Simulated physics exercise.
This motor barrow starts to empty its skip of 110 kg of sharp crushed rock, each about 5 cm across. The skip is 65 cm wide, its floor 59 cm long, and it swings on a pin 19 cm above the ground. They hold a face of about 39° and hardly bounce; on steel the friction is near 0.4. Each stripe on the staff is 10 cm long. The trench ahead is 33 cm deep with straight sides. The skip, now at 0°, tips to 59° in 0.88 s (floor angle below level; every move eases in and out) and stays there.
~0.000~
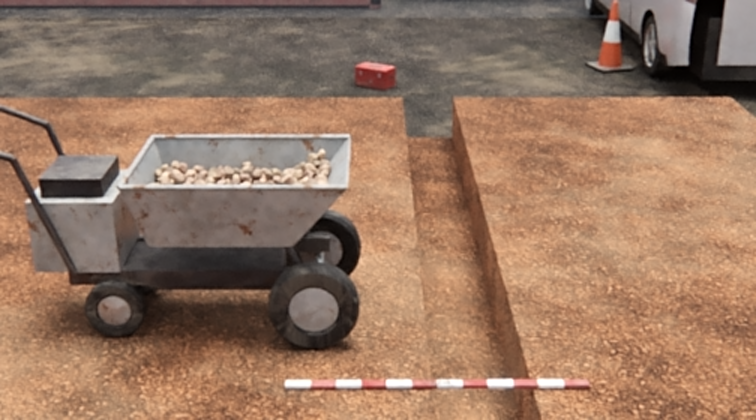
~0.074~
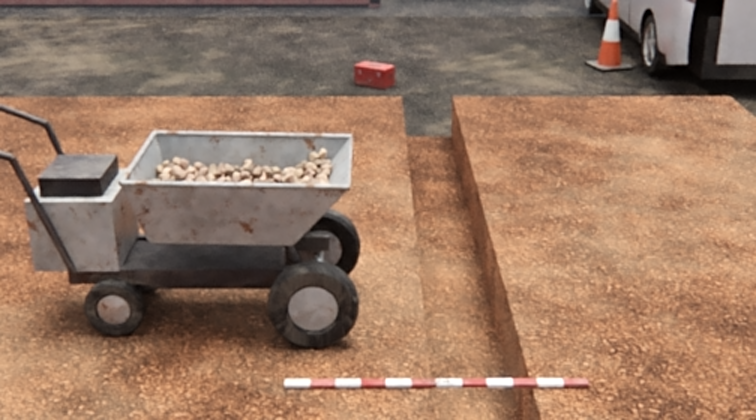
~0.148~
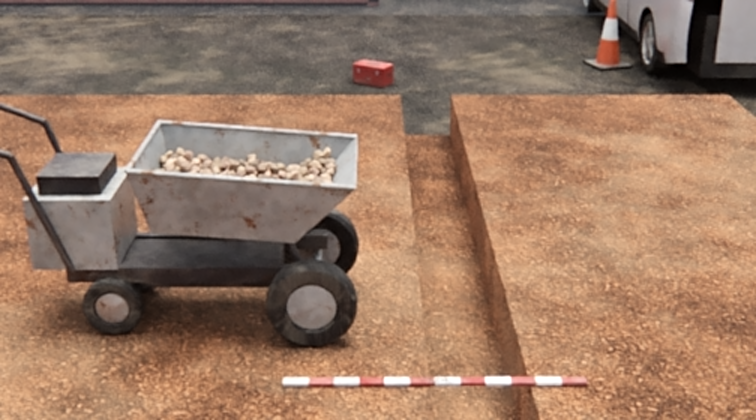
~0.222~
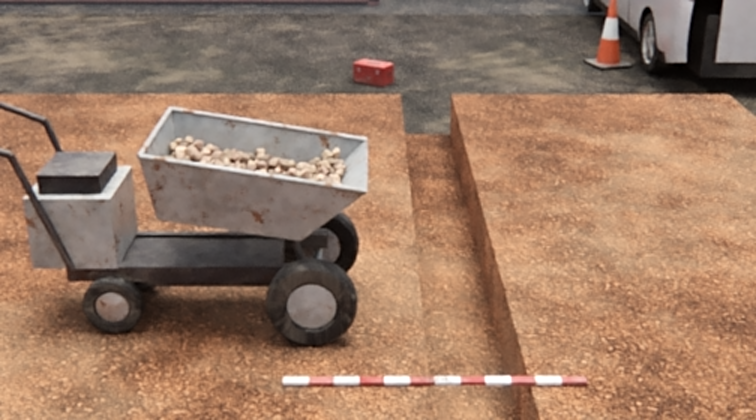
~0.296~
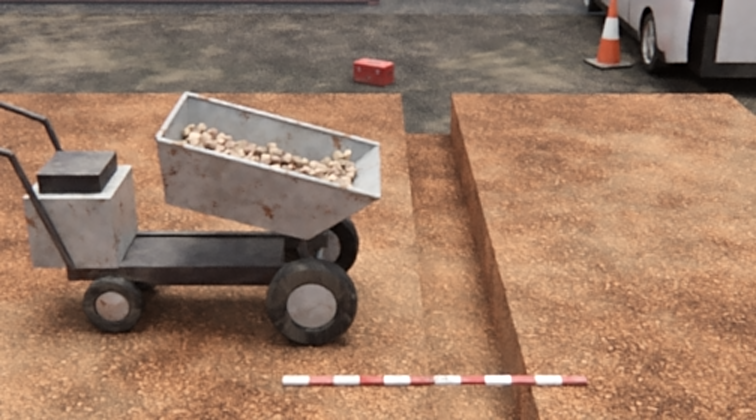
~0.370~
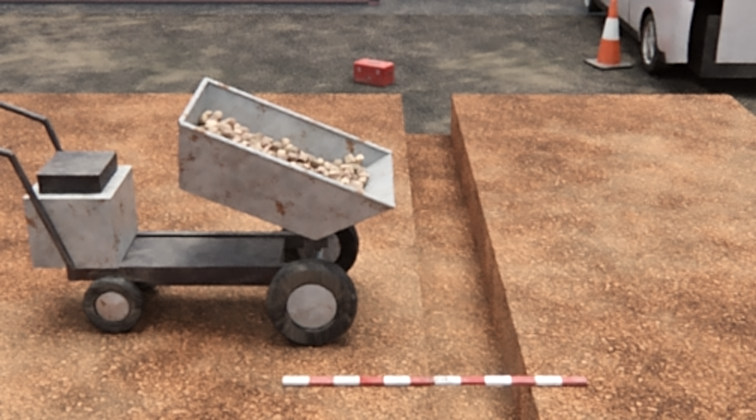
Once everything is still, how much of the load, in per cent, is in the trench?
Roughly 39 per cent ends in the trench.
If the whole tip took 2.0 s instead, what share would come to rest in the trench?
In that case some 30 per cent.
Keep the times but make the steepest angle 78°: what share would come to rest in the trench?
In that case some 85 per cent.
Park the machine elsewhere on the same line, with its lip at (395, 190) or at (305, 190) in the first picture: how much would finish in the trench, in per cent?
First some 15, then 40 per cent.
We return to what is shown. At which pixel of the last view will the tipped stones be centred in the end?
Near (480, 368).
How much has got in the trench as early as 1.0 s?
About 5 per cent by then.
After 0.7 s the floor is at 50°; 100 % in the skip; the foremost stones are at (406, 220).
After 1.0 s the floor is at 59°; 97 % in the skip, 3 % in the trench; the foremost stones are at (470, 270).
After 1.3 s the floor is at 59°; 74 % in the skip, 24 % in the trench, 2 % past the trench; the foremost stones are at (559, 325).
After 3.3 s the floor is at 59°; 58 % in the skip, 39 % in the trench, 3 % past the trench; the foremost stones are at (594, 316).
